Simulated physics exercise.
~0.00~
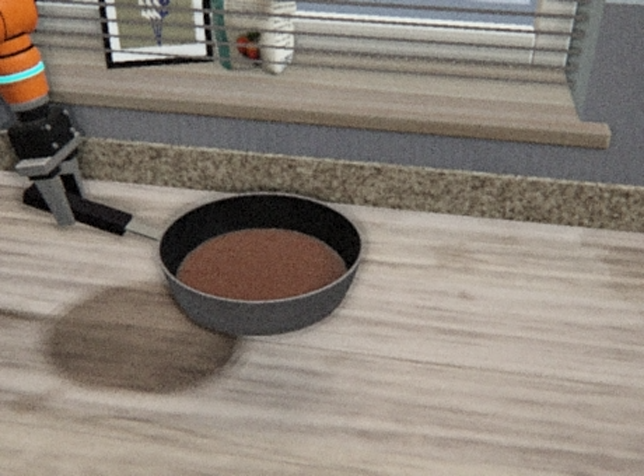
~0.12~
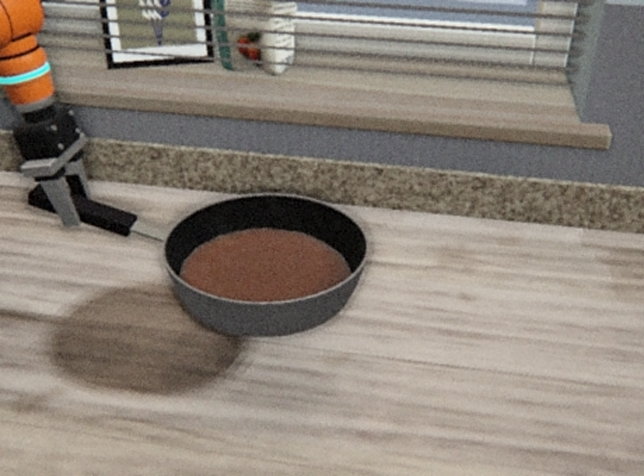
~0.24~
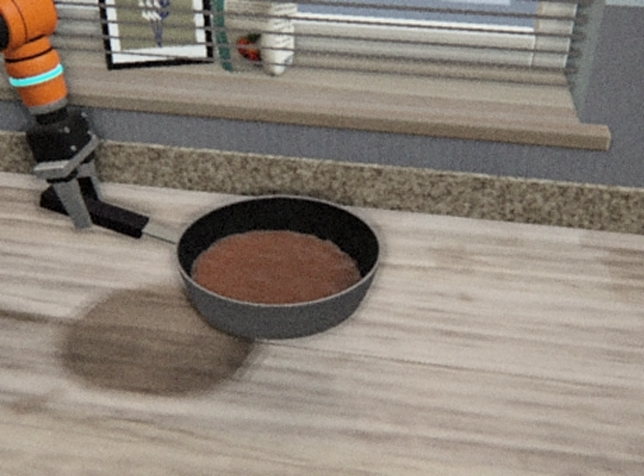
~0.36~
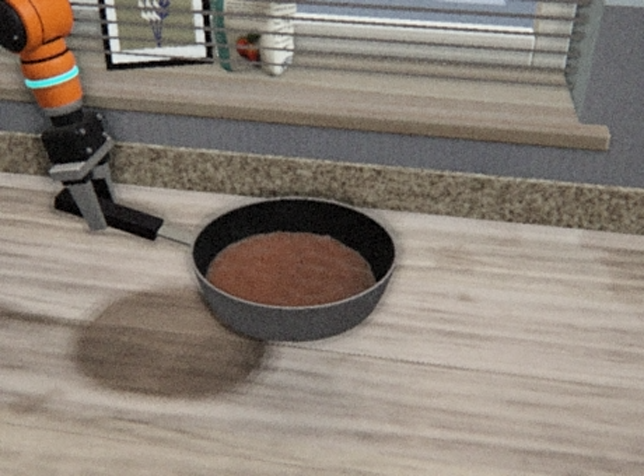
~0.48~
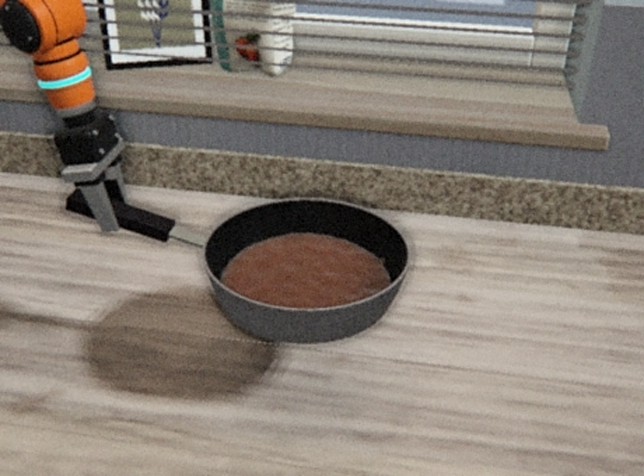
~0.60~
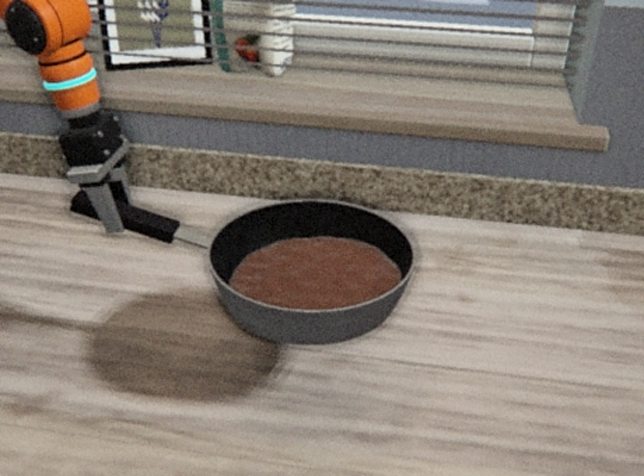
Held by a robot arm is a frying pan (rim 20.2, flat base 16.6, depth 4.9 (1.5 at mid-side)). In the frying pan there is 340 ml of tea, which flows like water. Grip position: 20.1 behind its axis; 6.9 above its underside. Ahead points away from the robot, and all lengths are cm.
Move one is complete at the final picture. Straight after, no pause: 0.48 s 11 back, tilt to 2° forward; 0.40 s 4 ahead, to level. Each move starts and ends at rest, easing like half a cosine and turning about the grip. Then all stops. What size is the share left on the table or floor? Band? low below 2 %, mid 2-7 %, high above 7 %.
Mid.
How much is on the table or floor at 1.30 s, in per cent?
I'd say some 0 per cent of it.
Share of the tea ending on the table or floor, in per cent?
Share at the end: Approx. 4 %.
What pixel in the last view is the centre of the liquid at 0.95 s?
About (248, 278).
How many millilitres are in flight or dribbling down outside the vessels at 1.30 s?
It works out to close to 10 ml.
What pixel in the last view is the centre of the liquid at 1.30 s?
Somewhere close to (190, 268), I'd say.
After 0.95 s, tilted 2° forward, liquid up to 14 above the table; 340 ml in the frying pan.
After 1.30 s, level, liquid up to 16 above the table; 330 ml in the frying pan, 10 ml in the air or running down outside.
After 1.68 s, level, liquid up to 18 above the table; 330 ml in the frying pan, 10 ml on the table or floor.
After 2.48 s, level, liquid up to 15 above the table; 330 ml in the frying pan, 15 ml on the table or floor.
In the end, 330 ml in the frying pan, 15 ml on the table or floor. That is 4 % on the table or floor.
